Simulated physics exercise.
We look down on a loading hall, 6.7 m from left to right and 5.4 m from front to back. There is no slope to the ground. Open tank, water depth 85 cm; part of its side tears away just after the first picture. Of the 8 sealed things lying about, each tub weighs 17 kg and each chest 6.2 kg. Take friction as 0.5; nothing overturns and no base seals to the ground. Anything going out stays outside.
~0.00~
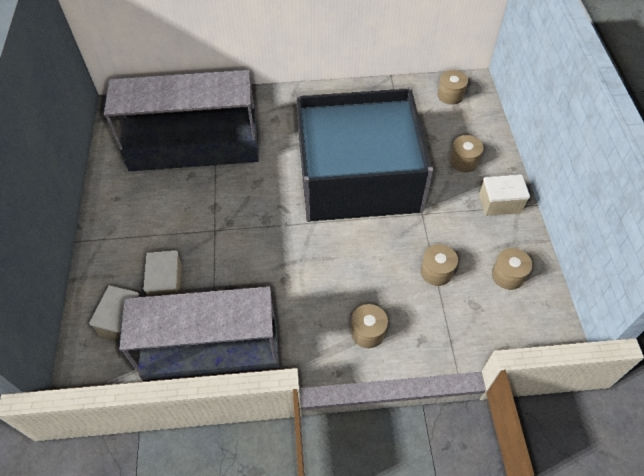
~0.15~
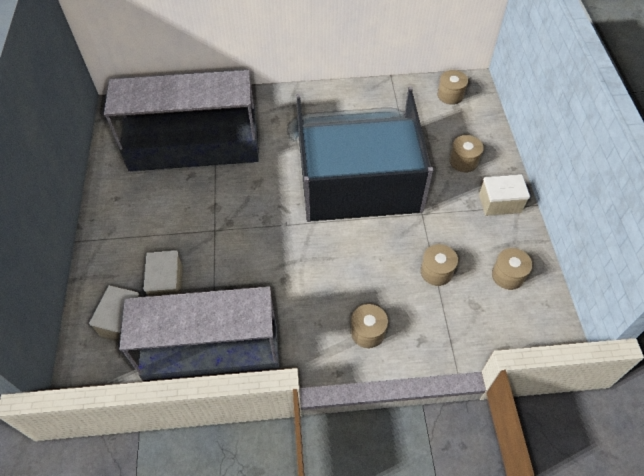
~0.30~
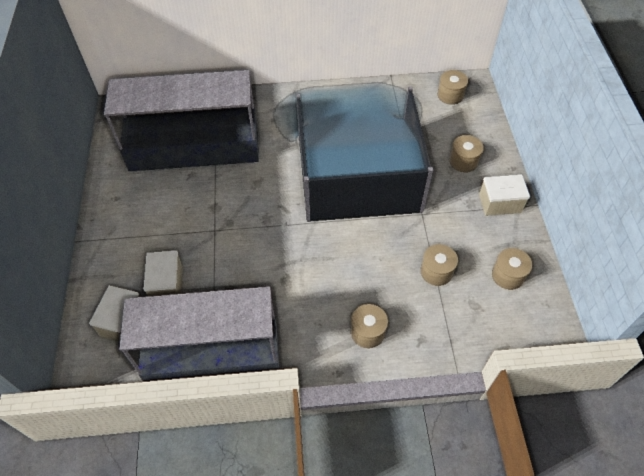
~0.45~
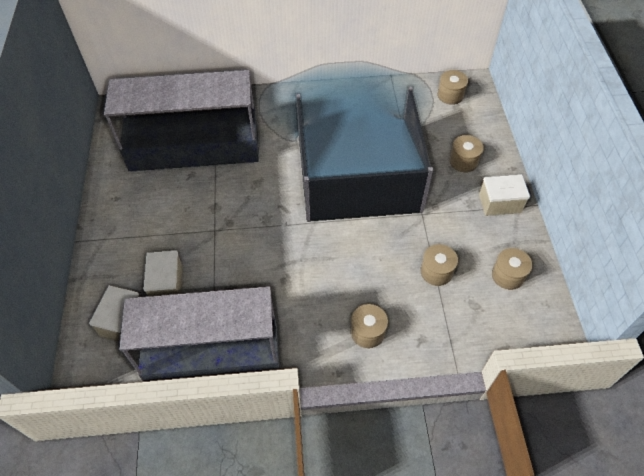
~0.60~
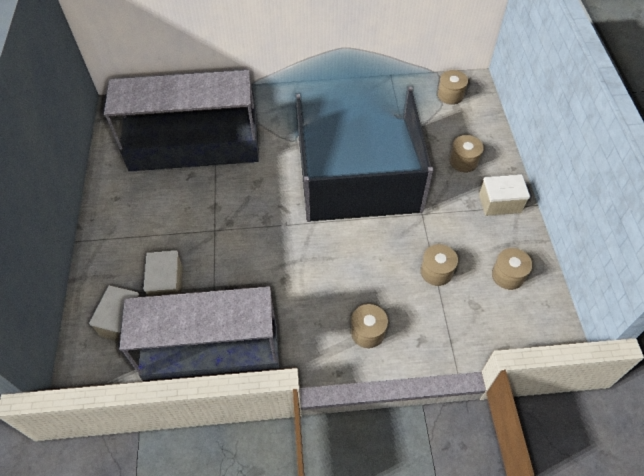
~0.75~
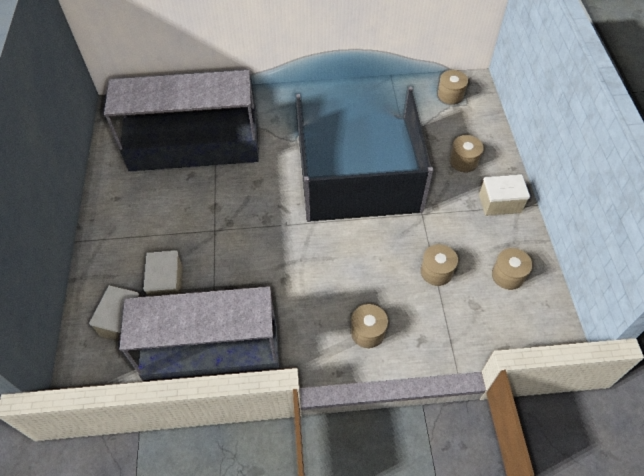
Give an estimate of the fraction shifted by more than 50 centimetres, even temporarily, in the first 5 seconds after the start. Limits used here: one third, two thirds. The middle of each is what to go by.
Most likely at or beyond two thirds.
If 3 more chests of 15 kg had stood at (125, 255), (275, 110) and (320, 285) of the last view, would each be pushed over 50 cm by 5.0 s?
First exceeds it, then exceeds it, then stays within it.
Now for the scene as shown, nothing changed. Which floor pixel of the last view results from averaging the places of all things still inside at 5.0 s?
Mean position: Approximately (374, 309).
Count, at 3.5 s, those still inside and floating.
Just then, the number is 0.
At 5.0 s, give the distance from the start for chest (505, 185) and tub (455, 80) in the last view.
Respectively, 300 cm and 400 cm.
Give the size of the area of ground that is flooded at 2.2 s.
About 13 m2.
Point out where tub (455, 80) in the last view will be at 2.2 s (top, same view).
(488, 138), roughly.
After 1.1 s 0 of 8 are over 50 cm from their spots; 0 afloat.
After 2.2 s 1 of 8 are over 50 cm from their spots; 0 afloat.
After 3.5 s 3 of 8 are over 50 cm from their spots; 0 afloat.
After 5.0 s 6 of 8 are over 50 cm from their spots, and 6 have been at some point; 3 afloat.
